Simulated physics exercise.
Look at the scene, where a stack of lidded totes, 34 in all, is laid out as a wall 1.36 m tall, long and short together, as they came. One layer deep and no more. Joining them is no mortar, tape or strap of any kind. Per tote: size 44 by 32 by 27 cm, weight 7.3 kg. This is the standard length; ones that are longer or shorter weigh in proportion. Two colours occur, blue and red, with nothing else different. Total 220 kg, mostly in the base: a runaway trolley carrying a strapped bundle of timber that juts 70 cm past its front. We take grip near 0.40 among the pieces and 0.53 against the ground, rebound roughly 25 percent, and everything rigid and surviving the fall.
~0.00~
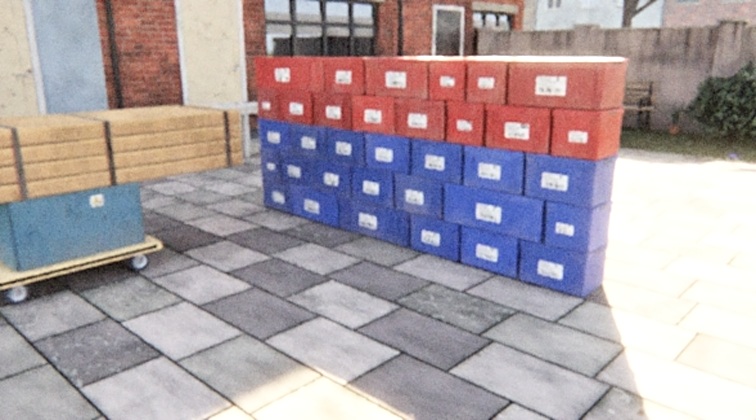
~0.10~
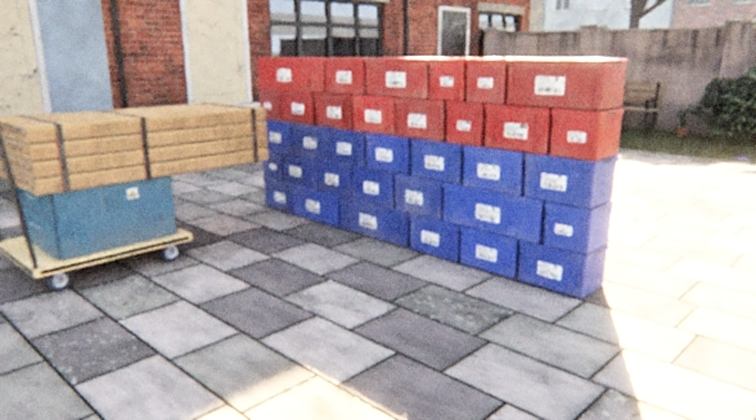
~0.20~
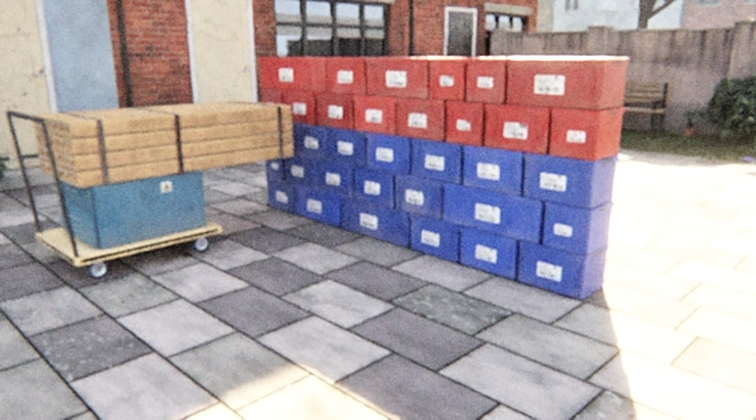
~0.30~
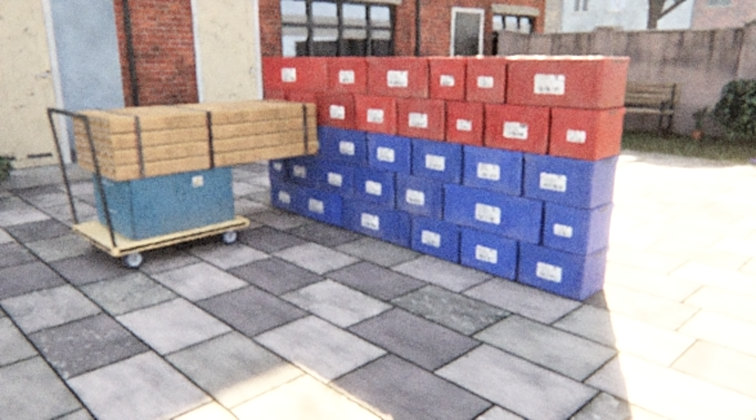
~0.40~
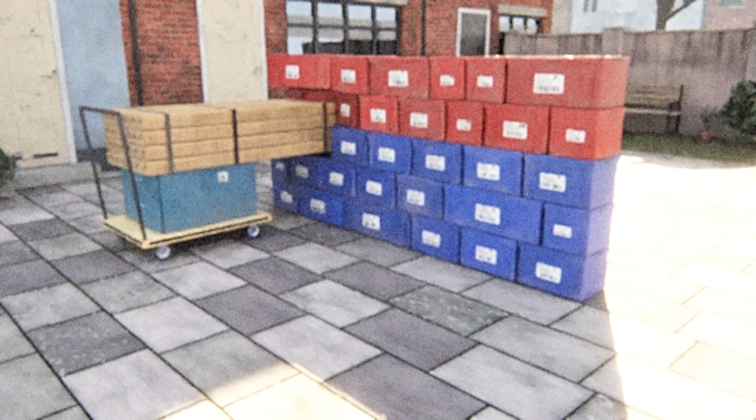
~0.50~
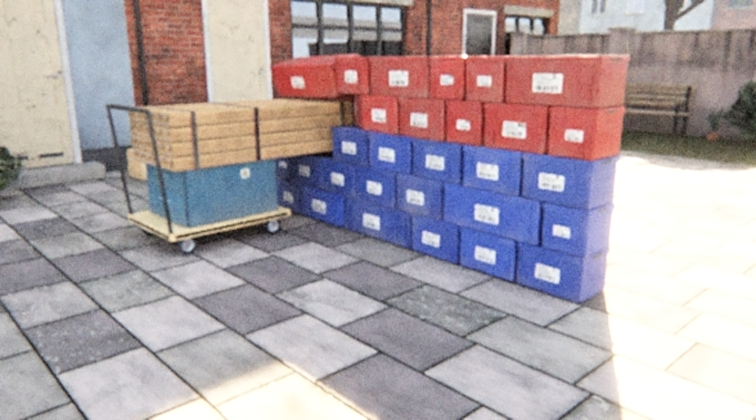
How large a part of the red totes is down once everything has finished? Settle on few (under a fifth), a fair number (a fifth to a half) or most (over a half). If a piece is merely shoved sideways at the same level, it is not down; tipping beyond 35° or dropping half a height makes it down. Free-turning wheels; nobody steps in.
Verdict: A fair number.
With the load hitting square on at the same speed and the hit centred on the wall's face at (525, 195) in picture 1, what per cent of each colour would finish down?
Then blue would be 20 per cent down and red 30 per cent.
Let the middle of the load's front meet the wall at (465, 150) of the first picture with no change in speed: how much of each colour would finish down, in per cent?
The blue ones would be 20 per cent down and the red ones 30 per cent.
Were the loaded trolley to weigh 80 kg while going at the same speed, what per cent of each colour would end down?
That would leave blue at 10 and red at 40 per cent.
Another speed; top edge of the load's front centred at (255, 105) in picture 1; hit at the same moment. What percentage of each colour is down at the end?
Blue 20%, red 40%.
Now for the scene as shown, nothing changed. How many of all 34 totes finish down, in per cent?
I'd put it at about 20 percent.
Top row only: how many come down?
Exactly 2.
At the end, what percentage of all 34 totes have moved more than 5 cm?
That is 40 per cent.
Around 0.72 s, load 71 cm past the wall's line, still rolling; 3 of the 14 red totes down (5 of 34 in all colours); top red tote tipped 60°.
Around 1.00 s, load 1.06 m past the wall's line, still rolling; 4 of the 14 red totes down (6 of 34 in all colours); top red tote on its side.
Around 1.46 s, load 1.39 m past the wall's line, still rolling; 5 of the 14 red totes down (7 of 34 in all colours); top red tote on its side.
Finally (3.0 s), load 1.47 m past the wall's line, stopped; 5 of the 14 red totes down (7 of 34 in all colours); top red tote on its side; top blue tote unmoved. That is 36 per cent. Seen by the last camera, middles, top red tote near (387, 79), top blue tote near (569, 178).
